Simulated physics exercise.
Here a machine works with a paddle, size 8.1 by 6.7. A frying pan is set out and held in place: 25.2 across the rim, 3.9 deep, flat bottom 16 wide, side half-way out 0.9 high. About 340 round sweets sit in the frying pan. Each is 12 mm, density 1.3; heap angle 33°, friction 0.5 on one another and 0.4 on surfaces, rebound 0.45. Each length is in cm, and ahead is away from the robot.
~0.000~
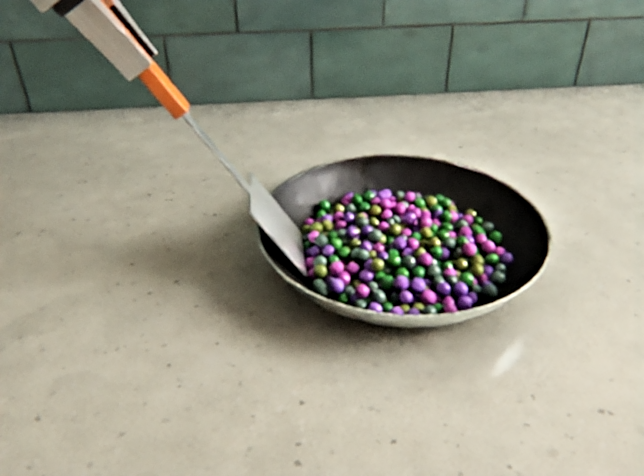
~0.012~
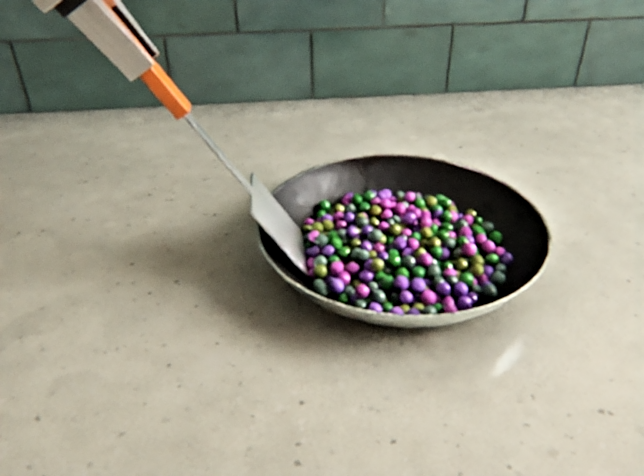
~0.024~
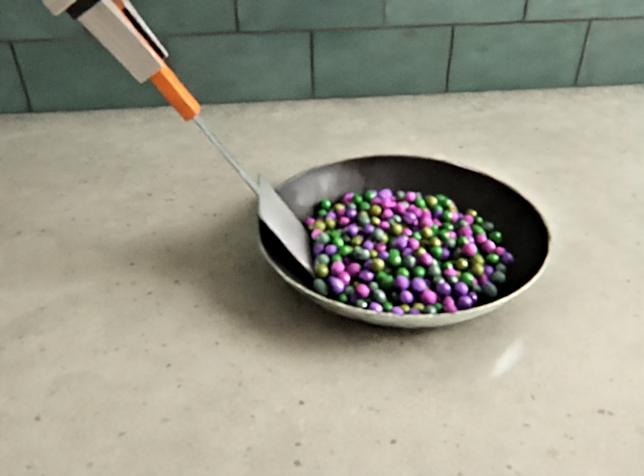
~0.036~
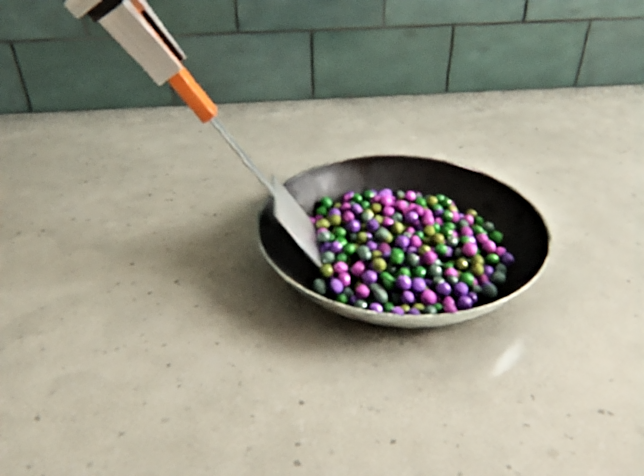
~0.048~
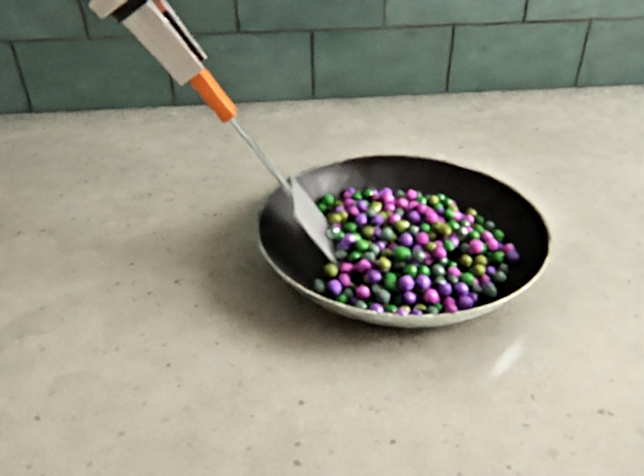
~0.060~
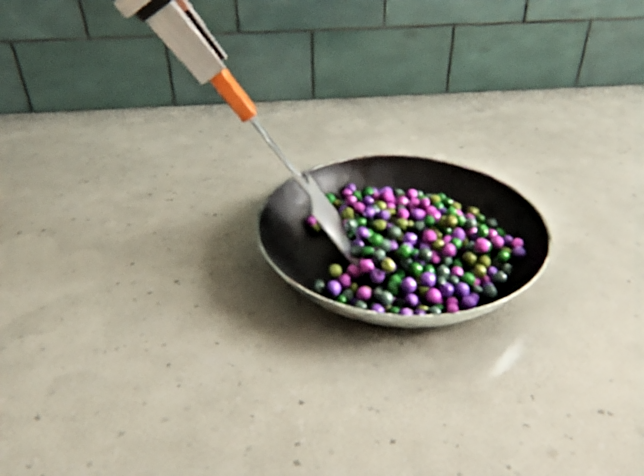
On a speckled stone counter before green tiles, a robot arm's metal paddle rested at the left side of a dark pan of colourful balls, then slid a short way right, pushing some along.
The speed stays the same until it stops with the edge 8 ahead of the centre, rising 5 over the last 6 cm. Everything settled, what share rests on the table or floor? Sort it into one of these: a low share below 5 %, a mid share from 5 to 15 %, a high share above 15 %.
A high share, above 15 %.
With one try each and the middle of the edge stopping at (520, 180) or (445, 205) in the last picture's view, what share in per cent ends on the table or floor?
Roughly 30 and 10 per cent.
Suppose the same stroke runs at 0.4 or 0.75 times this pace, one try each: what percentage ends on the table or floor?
5 and 15 %.
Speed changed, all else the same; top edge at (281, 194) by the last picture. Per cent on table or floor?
Some 10 percent.
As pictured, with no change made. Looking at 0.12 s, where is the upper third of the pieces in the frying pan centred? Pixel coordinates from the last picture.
(448, 221).
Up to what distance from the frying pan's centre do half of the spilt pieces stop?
Estimate: Near 50 cm.
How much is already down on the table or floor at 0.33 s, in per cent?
Share at that moment: About 15 %.
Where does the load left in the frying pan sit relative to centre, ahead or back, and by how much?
It sits near 3.0 centimetres ahead of centre.
By 0.09 s, sloping 58°, highest piece 6 above the table; 337 in the frying pan.
By 0.12 s, sloping 58°, highest piece 7 above the table; 337 in the frying pan.
By 0.33 s, sloping 58°, highest piece 9 above the table; 266 in the frying pan, 47 on the table or floor, 24 on the blade or in flight.
By 1.38 s, sloping 58°, highest piece 4 above the table; 265 in the frying pan, 72 on the table or floor.
Final count, 265 in the frying pan, 72 on the table or floor. That is 21 % on the table or floor.
